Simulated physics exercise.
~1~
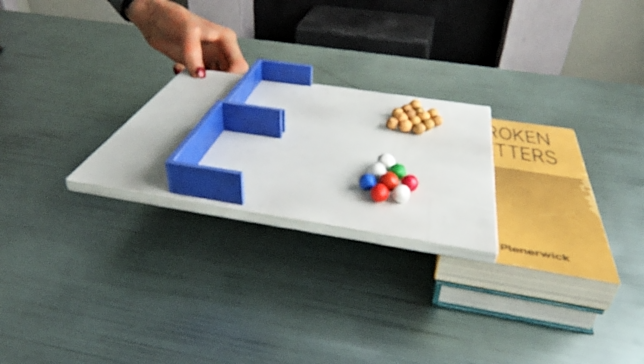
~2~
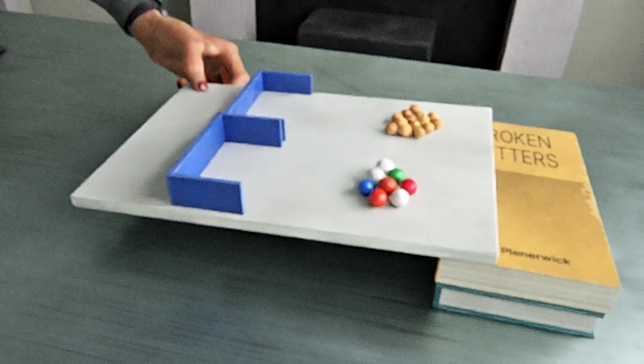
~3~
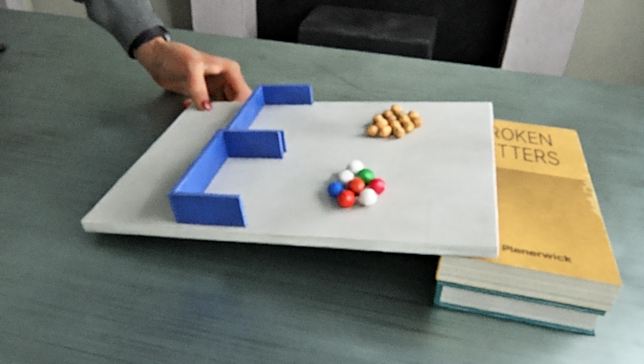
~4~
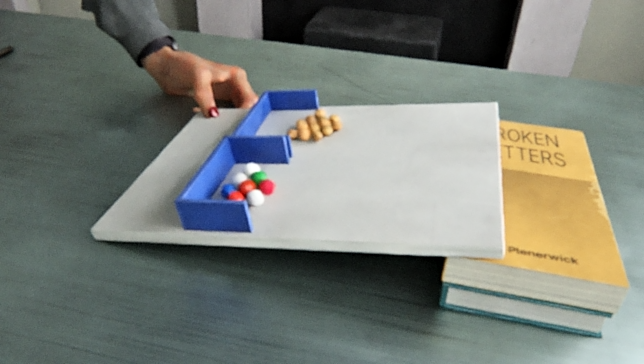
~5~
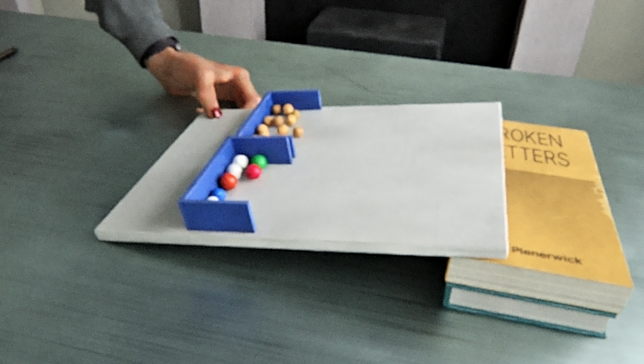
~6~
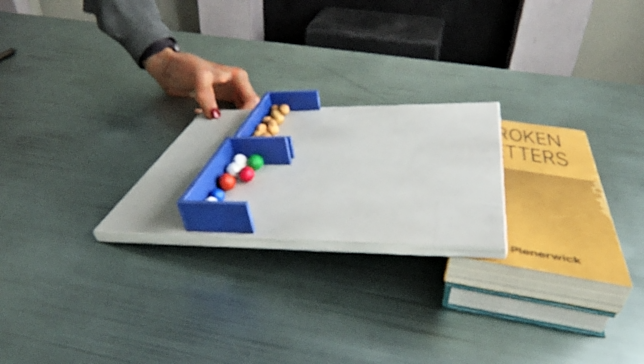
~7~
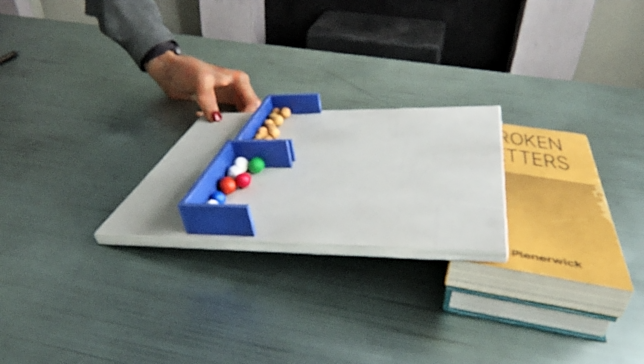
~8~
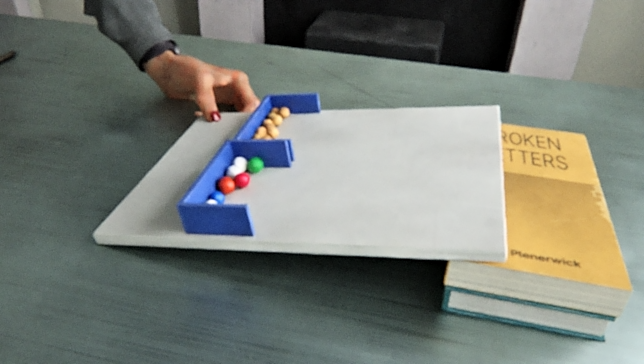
The video shows a hand holding one end of a white board propped on thick books as its slope steepens slightly. Coloured balls and a heap of small tan pieces move left down the board, the coloured ones reaching their blue barrier first, and both end gathered behind the barriers.
